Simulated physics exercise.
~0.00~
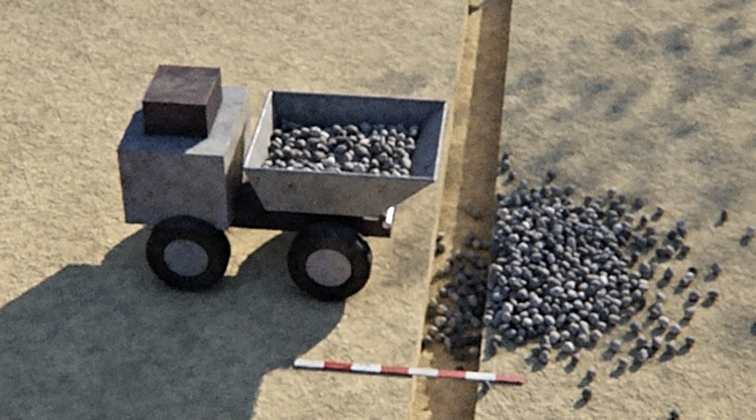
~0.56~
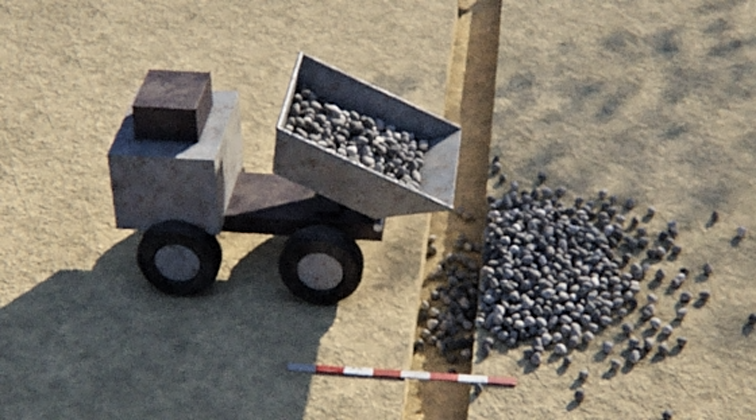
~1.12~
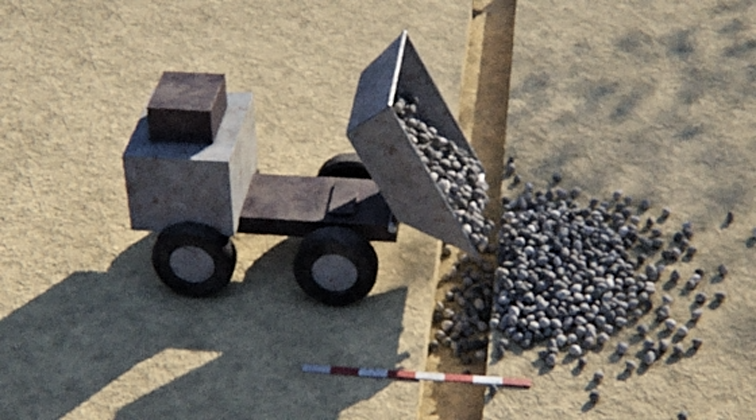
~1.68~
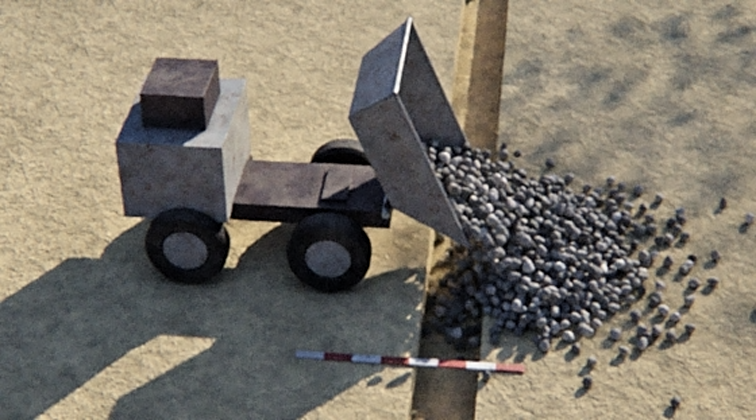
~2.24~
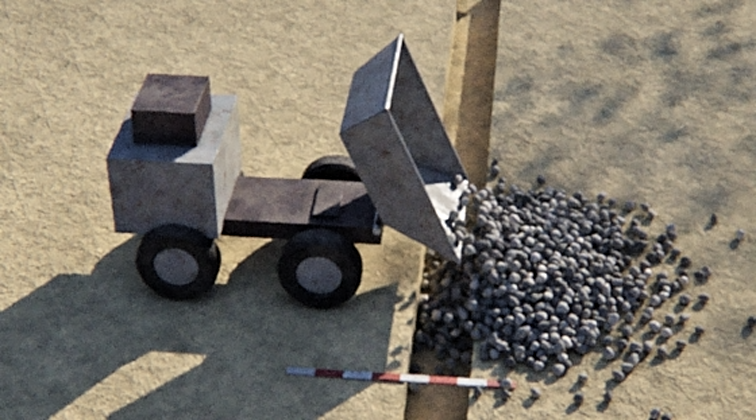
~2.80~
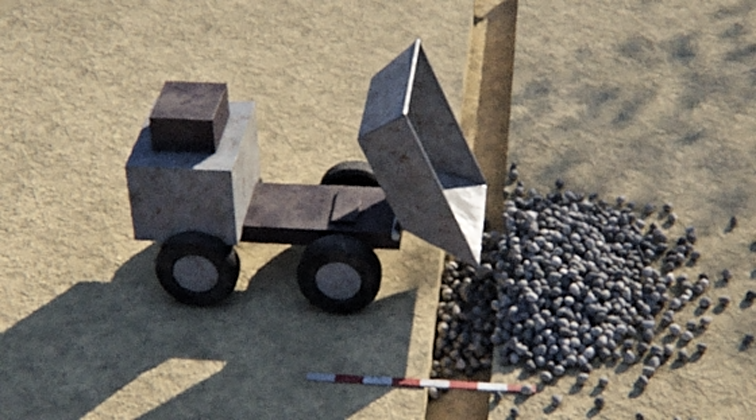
A small grey dumper tipped its skip steeply to the right, and its load of smooth grey stones slid out onto the heap already lying across the trench, leaving a bigger pile that partly filled the trench while the emptied skip stayed raised.
